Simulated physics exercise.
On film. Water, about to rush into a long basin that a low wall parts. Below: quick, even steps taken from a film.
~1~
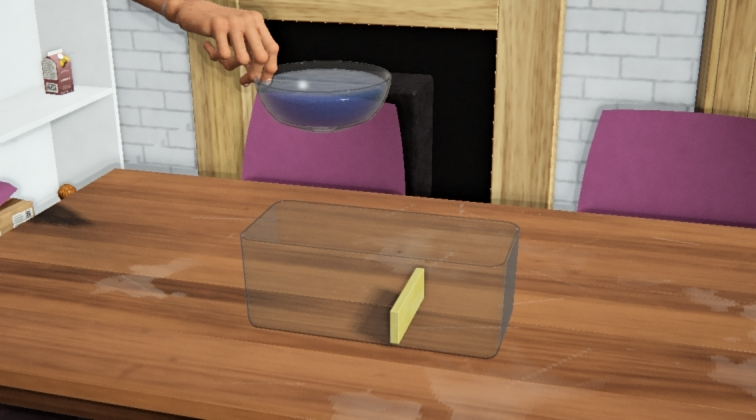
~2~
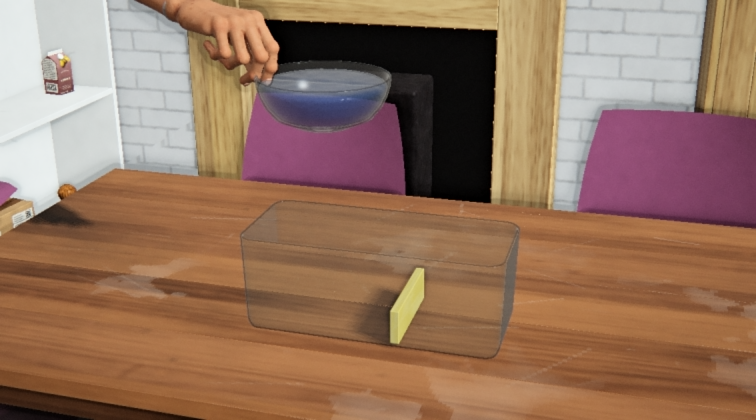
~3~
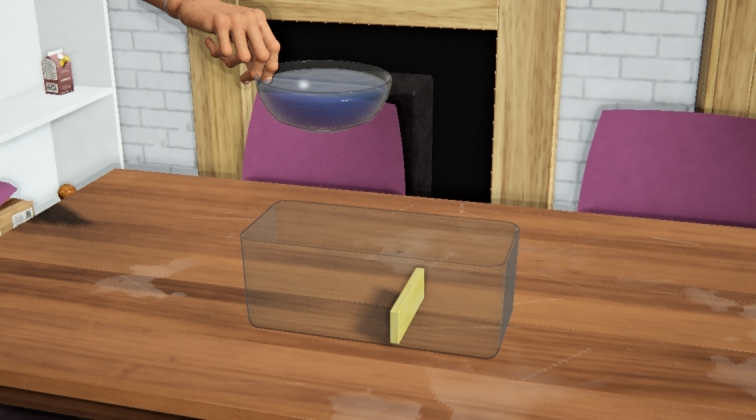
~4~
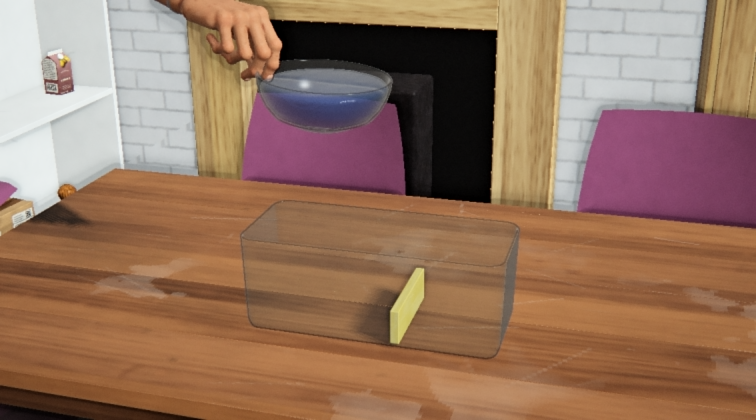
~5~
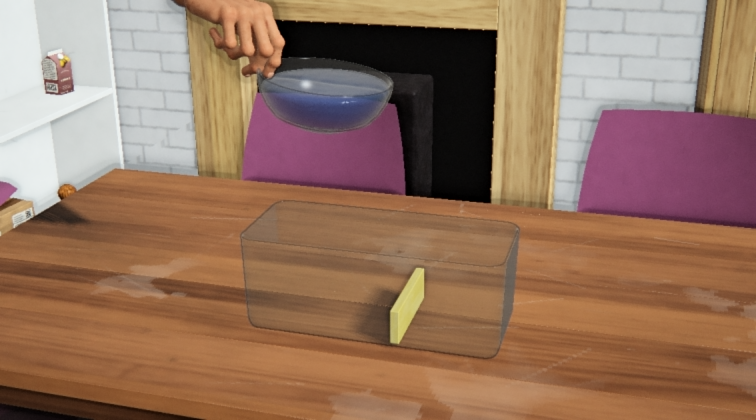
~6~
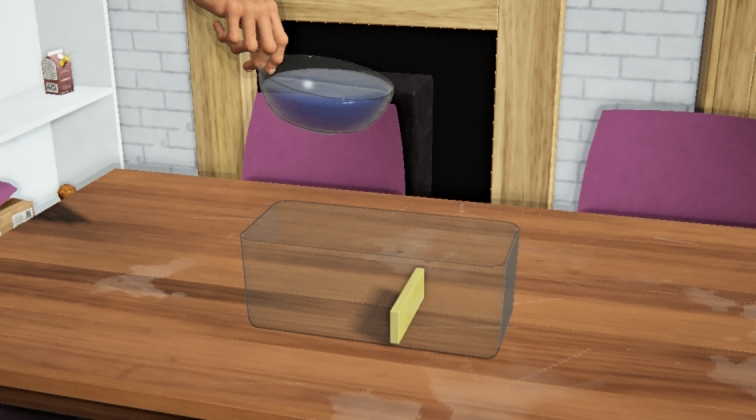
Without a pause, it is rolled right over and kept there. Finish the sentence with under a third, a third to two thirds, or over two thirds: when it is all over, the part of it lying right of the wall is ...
... over two thirds.
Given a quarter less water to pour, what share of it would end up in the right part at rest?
About 75 parts in a hundred, give or take.
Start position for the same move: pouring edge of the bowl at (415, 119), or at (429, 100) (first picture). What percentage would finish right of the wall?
In order: Close to 85 and 75 percent.
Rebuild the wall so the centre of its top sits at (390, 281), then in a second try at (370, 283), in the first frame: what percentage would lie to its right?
Around 90 per cent for the first, around 95 per cent for the second.
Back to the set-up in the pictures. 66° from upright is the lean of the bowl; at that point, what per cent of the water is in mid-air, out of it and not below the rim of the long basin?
Roughly 45 percent.
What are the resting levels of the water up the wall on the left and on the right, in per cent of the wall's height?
Levels: Left around 10 per cent, right around 80 per cent.
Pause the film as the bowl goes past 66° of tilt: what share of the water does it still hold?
Some 30 per cent has not yet come out.
A moment on, the bowl is tipped part way and 30 per cent is still to pour, 2 is left of the wall and 23 right of it.
Next, the bowl is tipped on its side and 0 per cent is still to pour, 14 is left of the wall and 79 right of it.
Then the bowl is tipped right over and 0 per cent is still to pour, 20 is left of the wall and 79 right of it.
Later the bowl is tipped right over and 0 per cent is still to pour, 20 is left of the wall and 79 right of it.
Finally, 20 per cent lies left of the wall, 79 right of it and 1 outside.
